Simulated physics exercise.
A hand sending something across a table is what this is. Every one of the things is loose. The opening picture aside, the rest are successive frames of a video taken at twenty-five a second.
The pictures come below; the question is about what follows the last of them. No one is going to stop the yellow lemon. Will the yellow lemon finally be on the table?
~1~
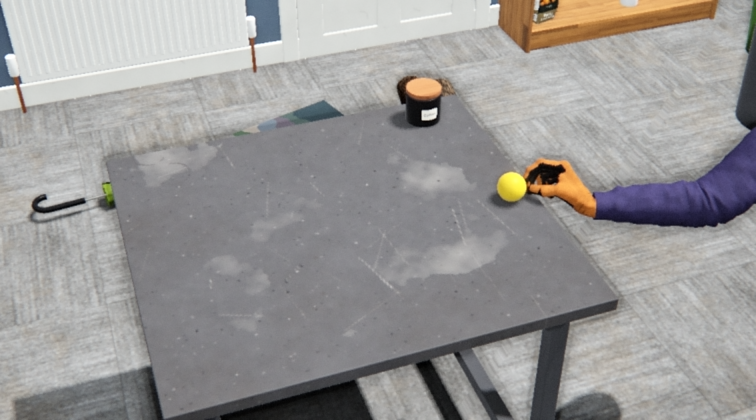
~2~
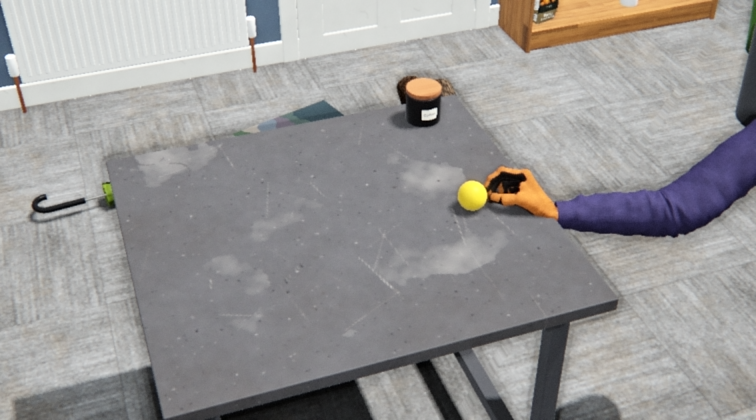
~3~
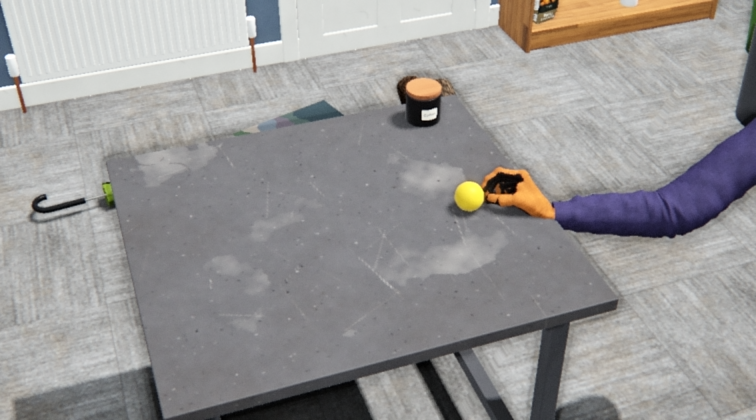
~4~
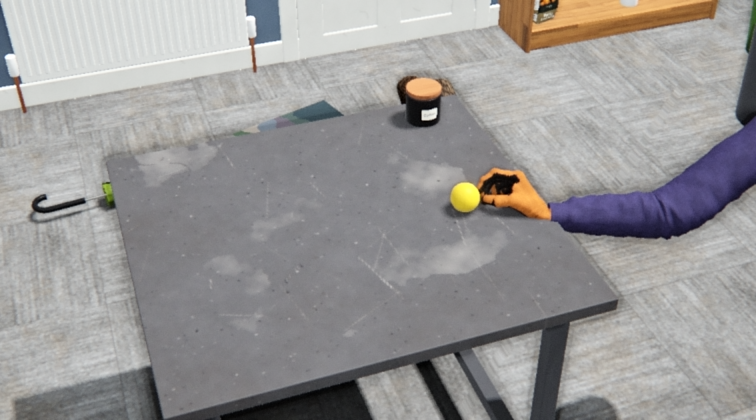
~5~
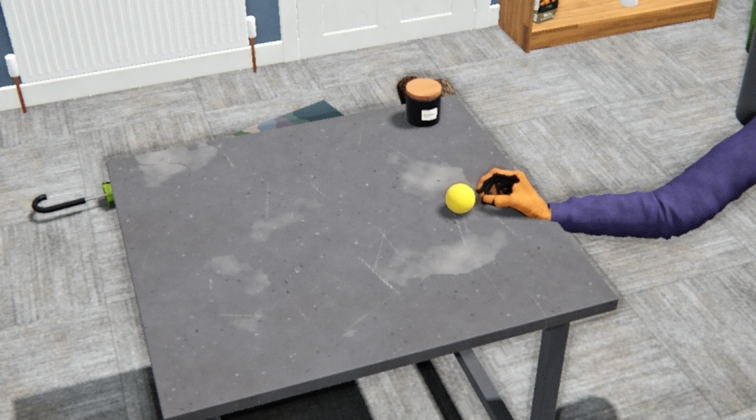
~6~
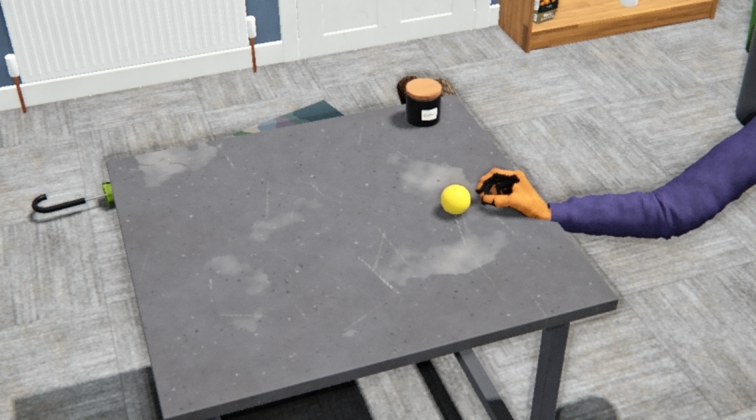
Yes, it stays up there.
Then, 0.40 s on from there, yellow lemon shifted well along near (414, 209).
Then, 0.90 s on from there, yellow lemon shifted well along near (377, 217).
In the end, moved from the start, yellow lemon. At the end, from the last picture's camera, yellow lemon near (352, 223).
